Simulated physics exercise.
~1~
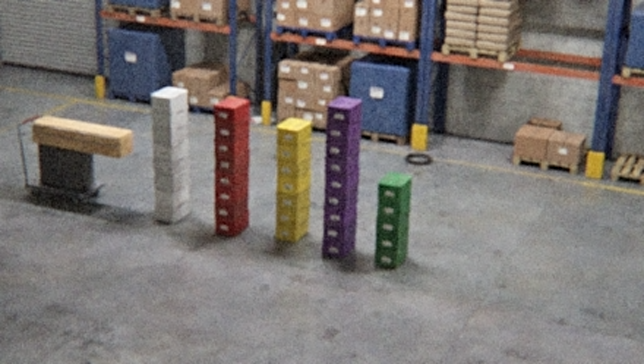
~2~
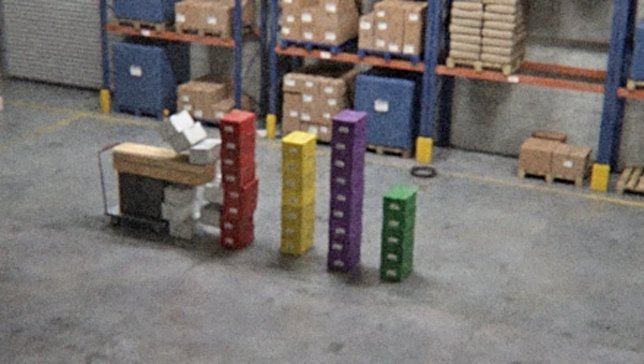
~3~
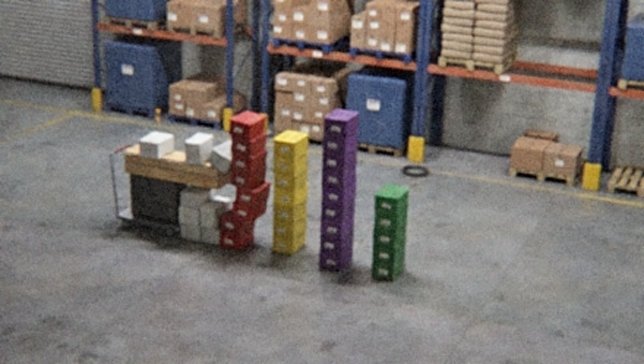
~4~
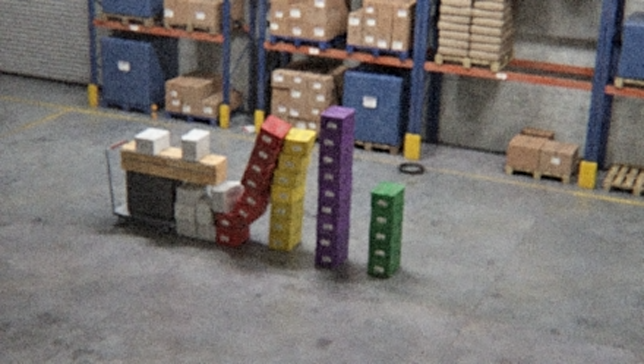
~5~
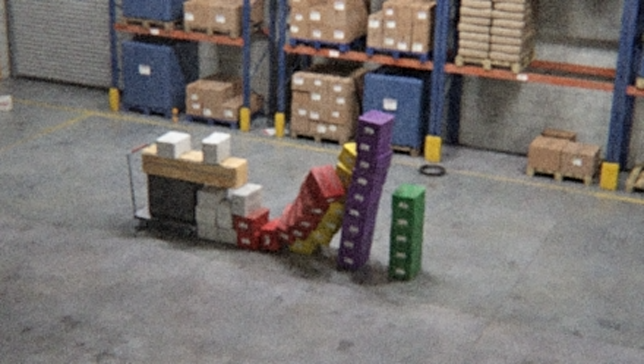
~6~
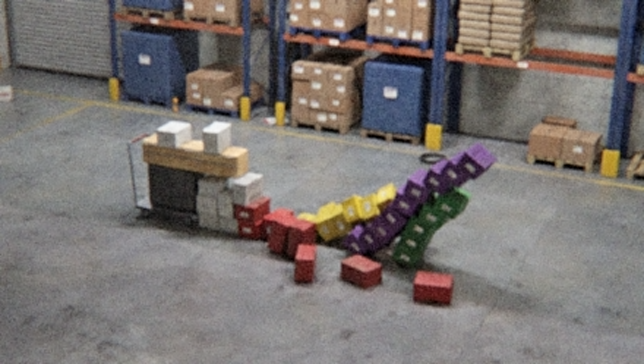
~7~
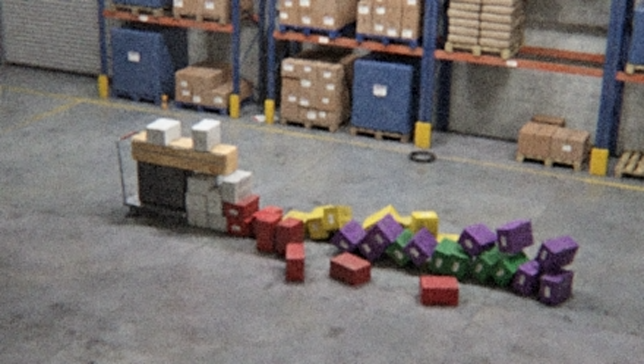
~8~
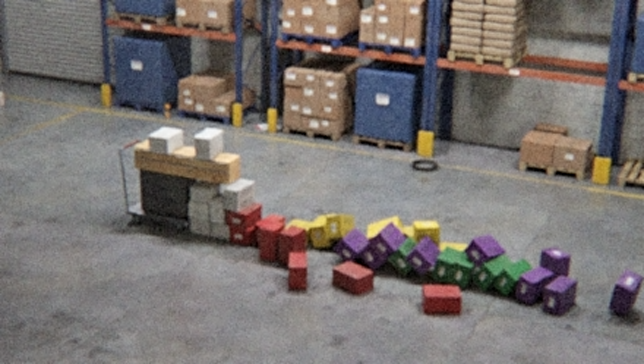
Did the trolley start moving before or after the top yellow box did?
The trolley started moving before the top yellow box did. It had already run into the white stack while the yellow box was still in place on its pile.
